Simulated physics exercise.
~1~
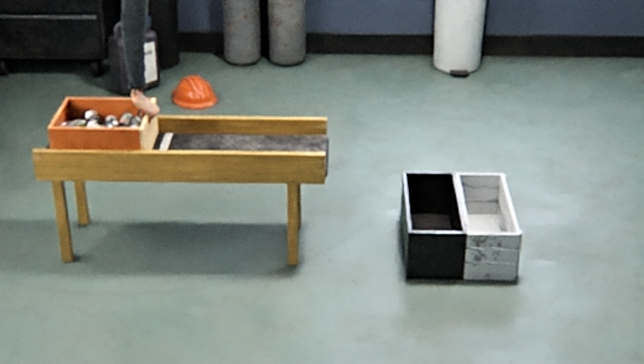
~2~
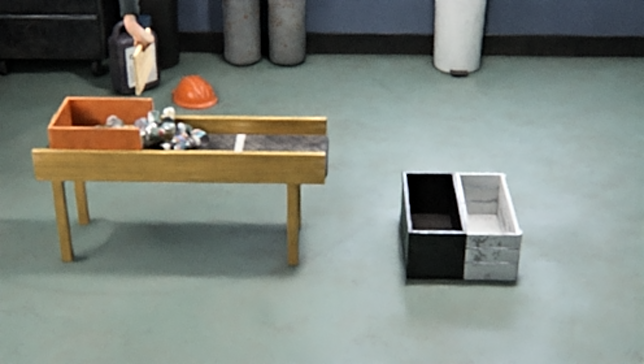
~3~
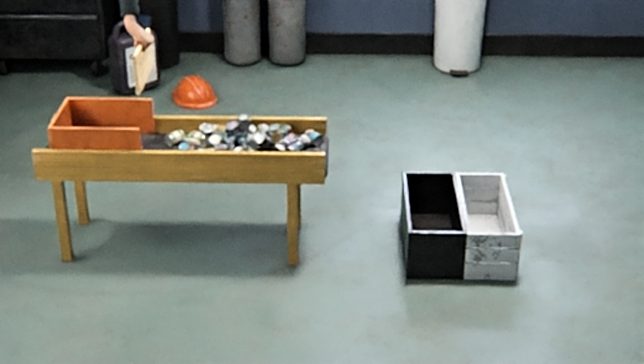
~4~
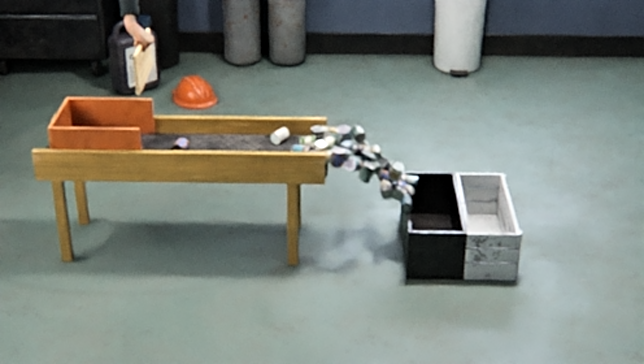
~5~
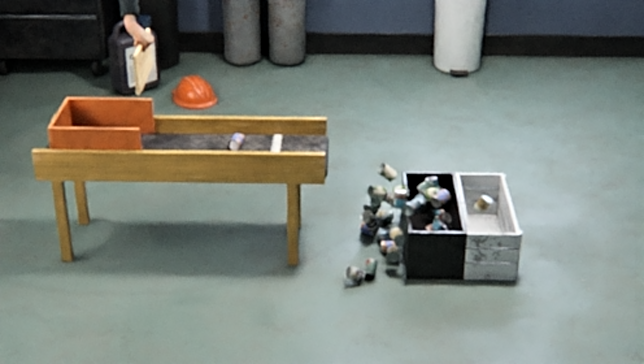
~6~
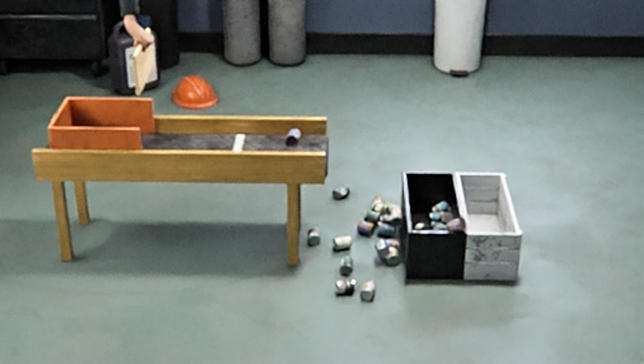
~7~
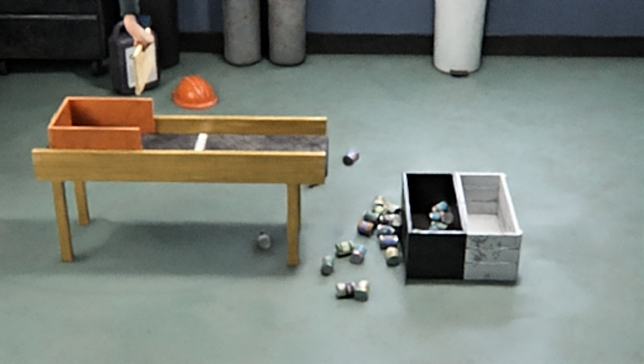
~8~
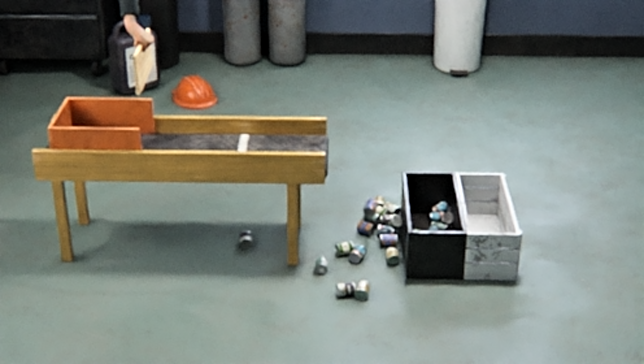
On a workshop floor, small tins riding a belt rightward off its end, some landing in a black tub, many scattering short.
